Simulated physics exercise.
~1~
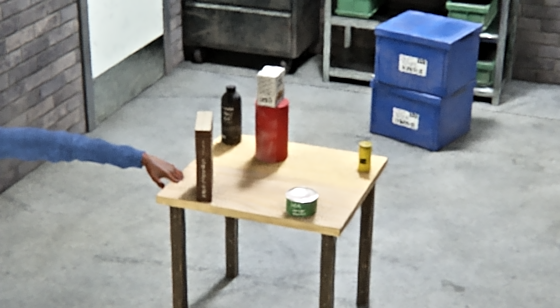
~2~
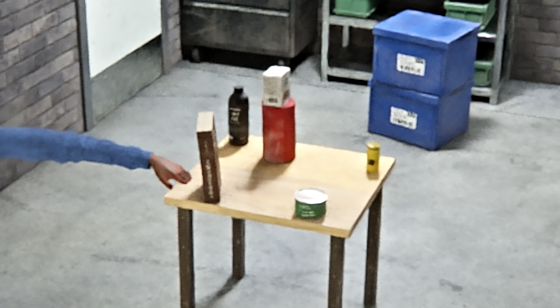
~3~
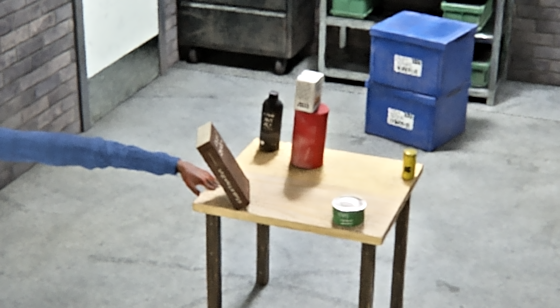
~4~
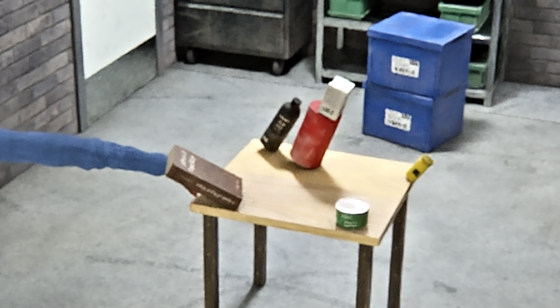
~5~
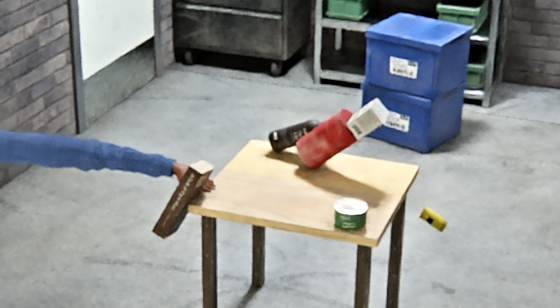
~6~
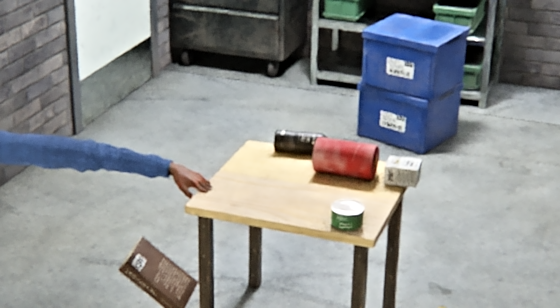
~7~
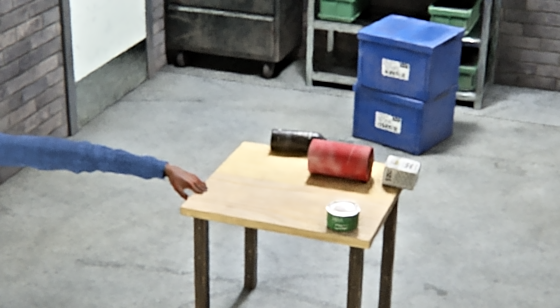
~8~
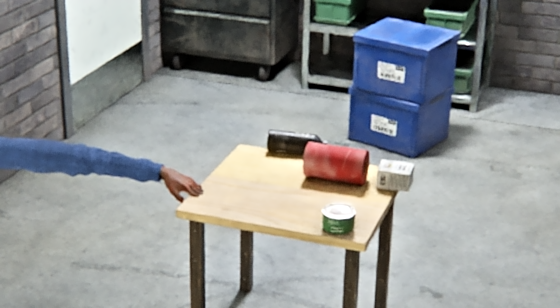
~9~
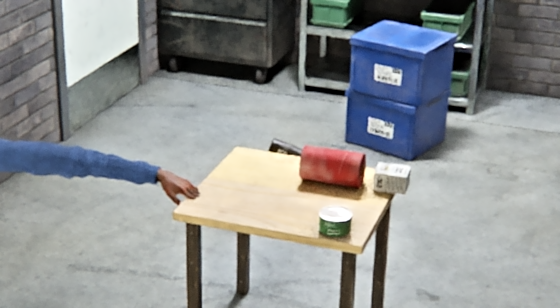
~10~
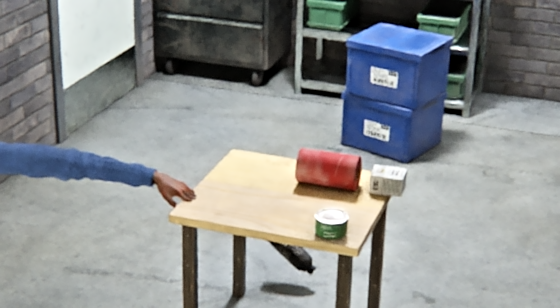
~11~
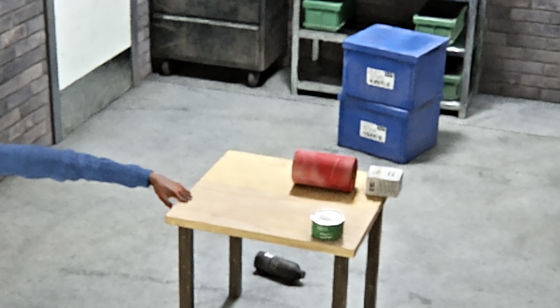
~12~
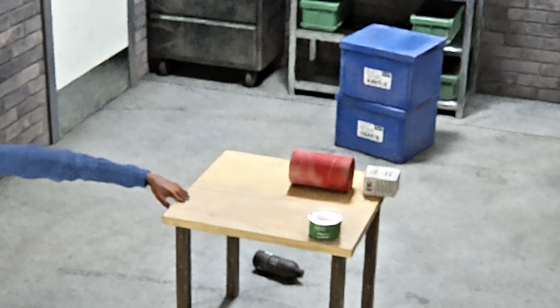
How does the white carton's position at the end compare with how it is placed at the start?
At the start the white carton stands upright on top of the red roll. By the end it lies on its side on the table, to the right of the fallen roll.
